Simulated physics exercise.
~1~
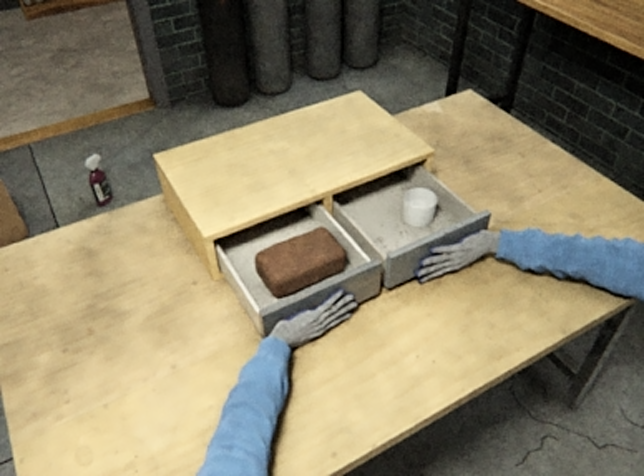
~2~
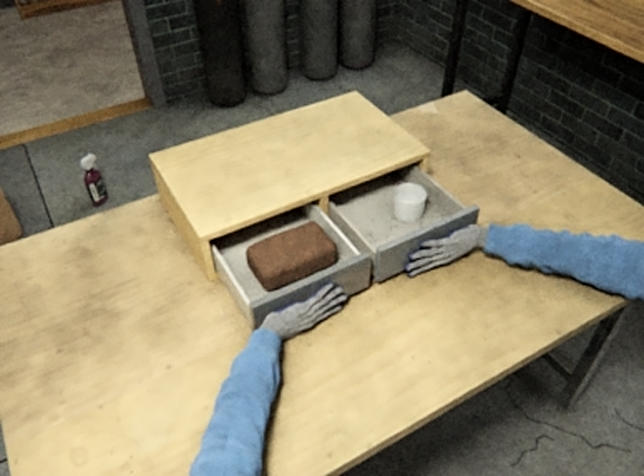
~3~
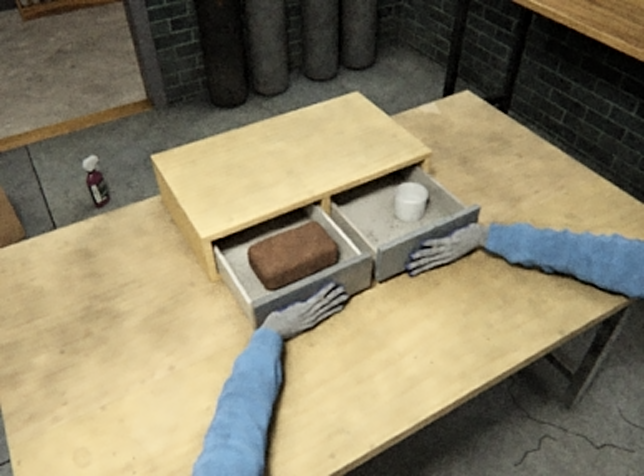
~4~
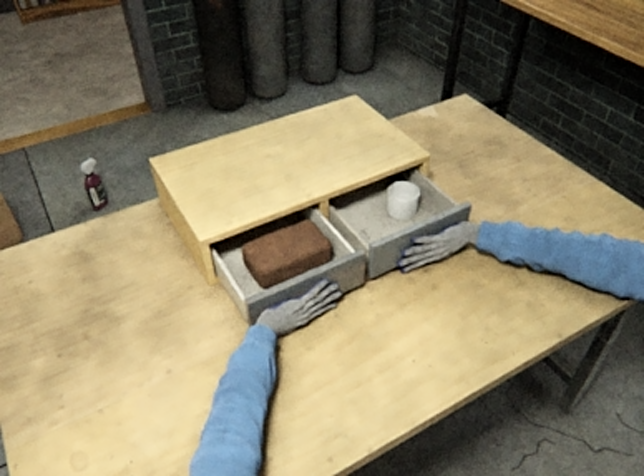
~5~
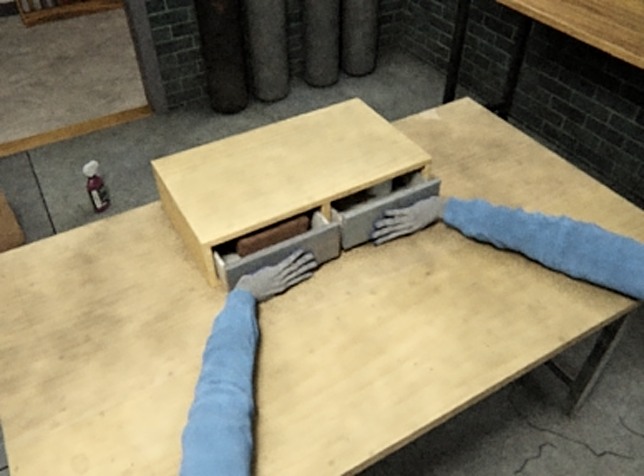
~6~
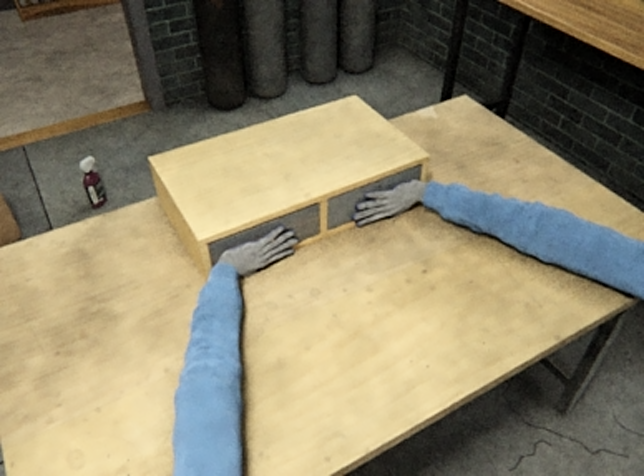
Two gloved hands in blue sleeves rested on the open drawers of a low wooden cabinet, one holding a brown loaf and the other a white cup, then steadily pushed both in until they shut flush, hiding what was inside.
